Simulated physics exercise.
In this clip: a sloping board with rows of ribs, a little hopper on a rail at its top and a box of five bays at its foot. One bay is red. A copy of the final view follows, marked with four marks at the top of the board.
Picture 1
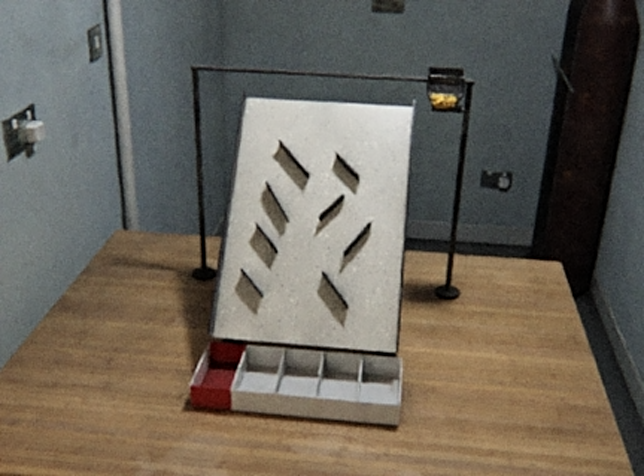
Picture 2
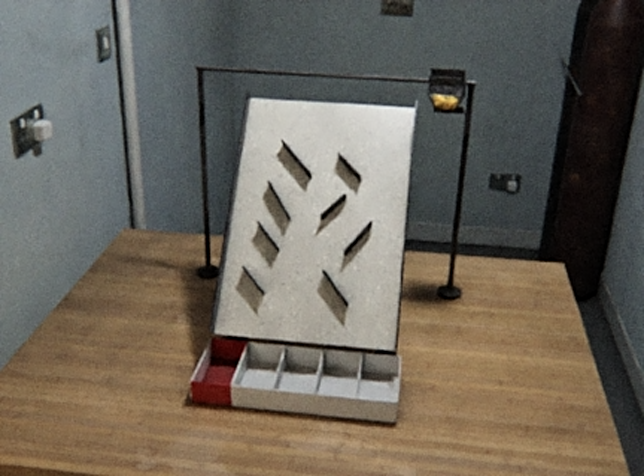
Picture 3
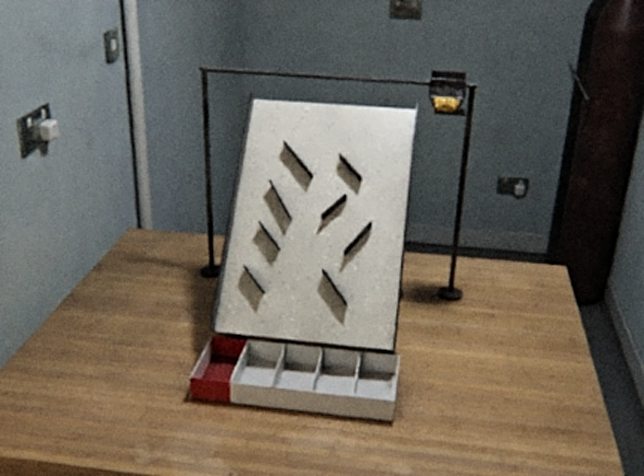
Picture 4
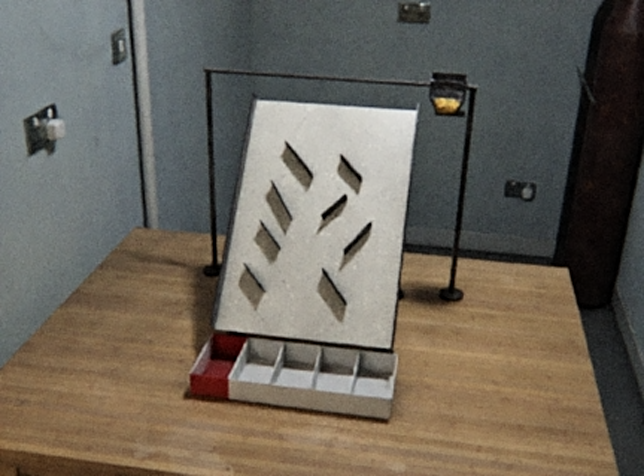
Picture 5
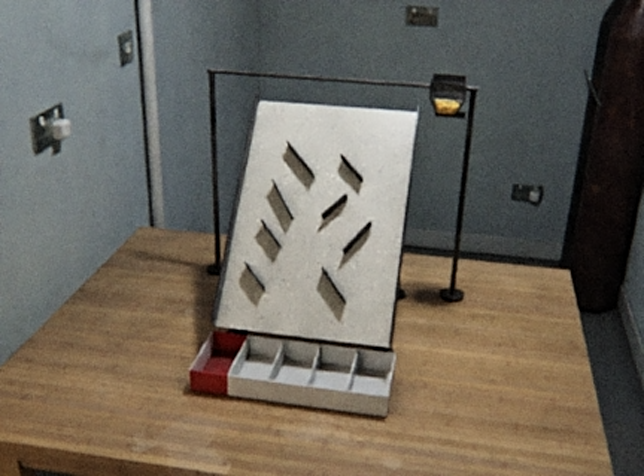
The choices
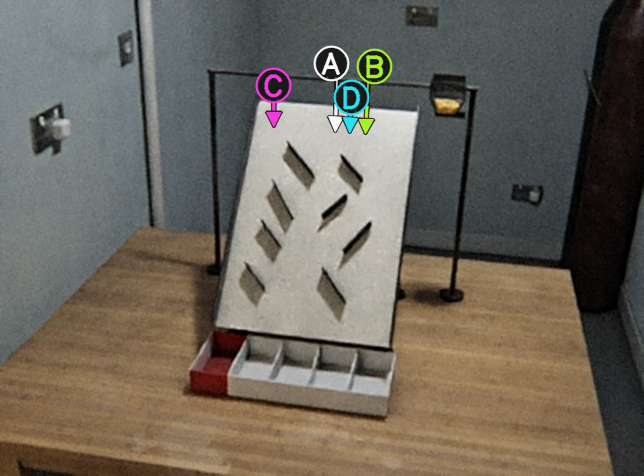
In the video, a sloping white board with angled ribs stands on a wooden table, a small hopper of yellow-orange pieces above and a five-bay box below, its leftmost bay red; only the camera view shifts slightly.
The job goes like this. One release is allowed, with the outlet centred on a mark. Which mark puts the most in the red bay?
I would pick mark C.
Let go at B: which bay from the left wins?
The fifth.
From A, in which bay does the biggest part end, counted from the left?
It is the second one.
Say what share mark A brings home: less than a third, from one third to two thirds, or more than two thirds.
It is less than a third.
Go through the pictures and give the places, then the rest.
The first picture shows hopper (444, 101), puffed corn balls, door shut.
The second picture shows ribs (282, 140) to (310, 173), (338, 153) to (360, 176), (268, 180) to (289, 216).
The third picture shows ribs (321, 215) to (346, 194), (259, 221) to (278, 246), (344, 251) to (371, 222).
The fourth picture shows ribs (244, 263) to (263, 288), (322, 268) to (345, 302).
The fifth picture shows red bay (209, 381), number 1 of 5 from the left.
On the marked copy, mark A meets the board at (335, 126); mark B meets the board at (365, 128); mark C meets the board at (273, 121); mark D meets the board at (349, 127).
With A, not one piece in the red bay, almost all in other bays, just a few outside the box.
With B, not one piece in the red bay, almost all in other bays.
With C, roughly two thirds in the red bay, roughly a quarter in other bays, about a tenth outside the box.
With D, just a few in the red bay, almost all in other bays.
